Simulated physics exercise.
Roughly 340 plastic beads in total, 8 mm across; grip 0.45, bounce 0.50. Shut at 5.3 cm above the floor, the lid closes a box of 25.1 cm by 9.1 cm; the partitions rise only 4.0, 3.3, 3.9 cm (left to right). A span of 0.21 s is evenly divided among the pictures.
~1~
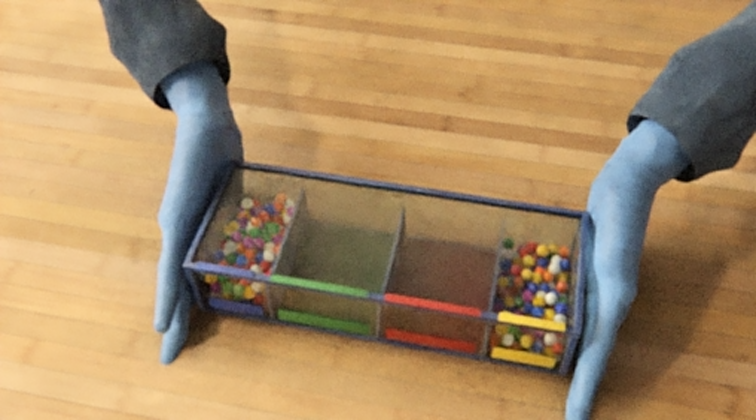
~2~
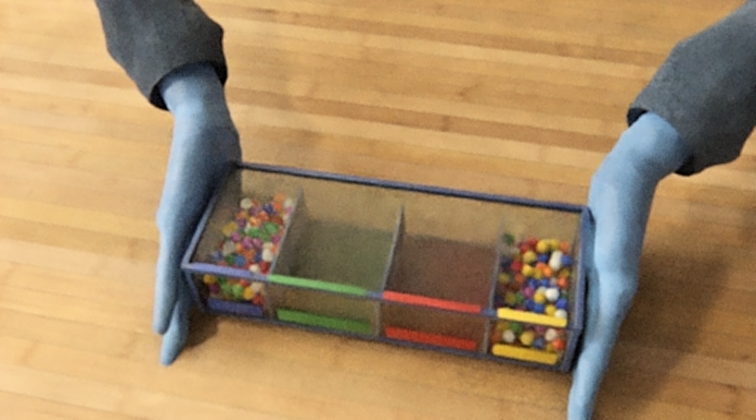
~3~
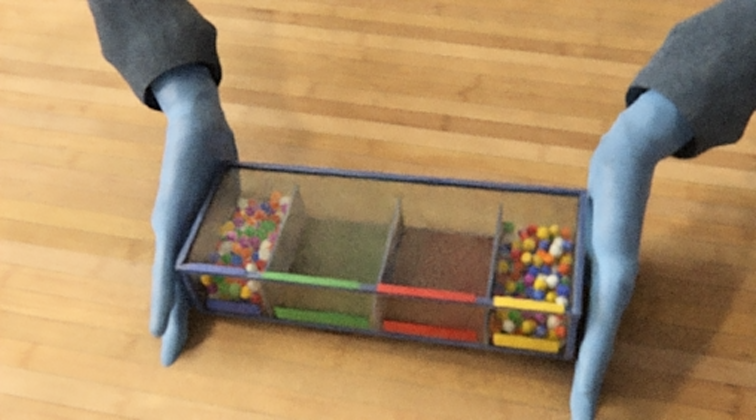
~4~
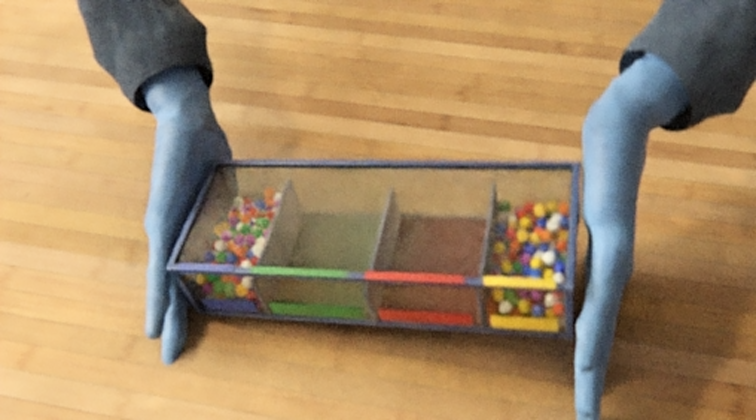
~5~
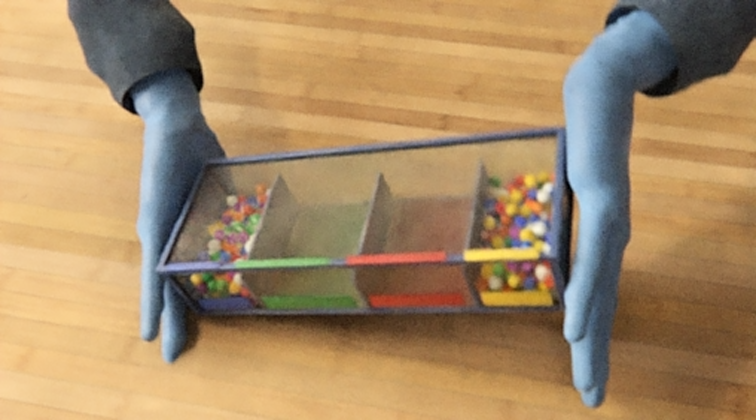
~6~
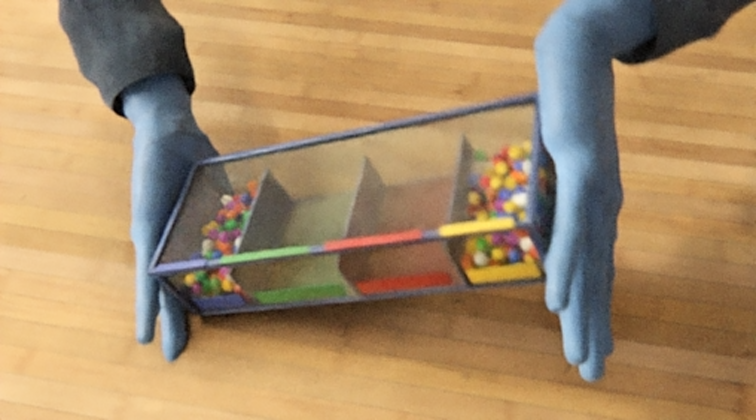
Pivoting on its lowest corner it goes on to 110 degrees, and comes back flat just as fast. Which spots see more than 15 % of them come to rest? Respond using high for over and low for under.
Red low, blue high, green low, yellow high.
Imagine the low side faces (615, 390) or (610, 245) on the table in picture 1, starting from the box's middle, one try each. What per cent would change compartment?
Around 10 % for the first direction, around 10 % for the second.
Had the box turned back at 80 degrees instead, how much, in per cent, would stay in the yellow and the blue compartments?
Yellow 40 %; blue 50 %.
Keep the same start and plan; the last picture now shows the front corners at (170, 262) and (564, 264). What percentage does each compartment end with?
Red 5 %; blue 60 %; green 0 %; yellow 35 %.
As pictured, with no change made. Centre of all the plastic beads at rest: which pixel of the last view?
(272, 262).
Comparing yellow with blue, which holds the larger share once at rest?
More settles in the blue compartment.
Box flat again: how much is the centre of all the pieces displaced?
I'd put it at close to 2.0 cm.
Then, 0.62 s after the last picture, tilt 109 degrees; blue 55 %, green 5 %, yellow 40 %.
Then, 1.03 s after the last picture, tilt 47 degrees; red 5 %, blue 60 %, yellow 35 %.
Then, 1.53 s after the last picture, tilt 0 degrees; red 5 %, blue 60 %, yellow 35 %.
In the end, red 5 %, blue 60 %, green 0 %, yellow 35 %.
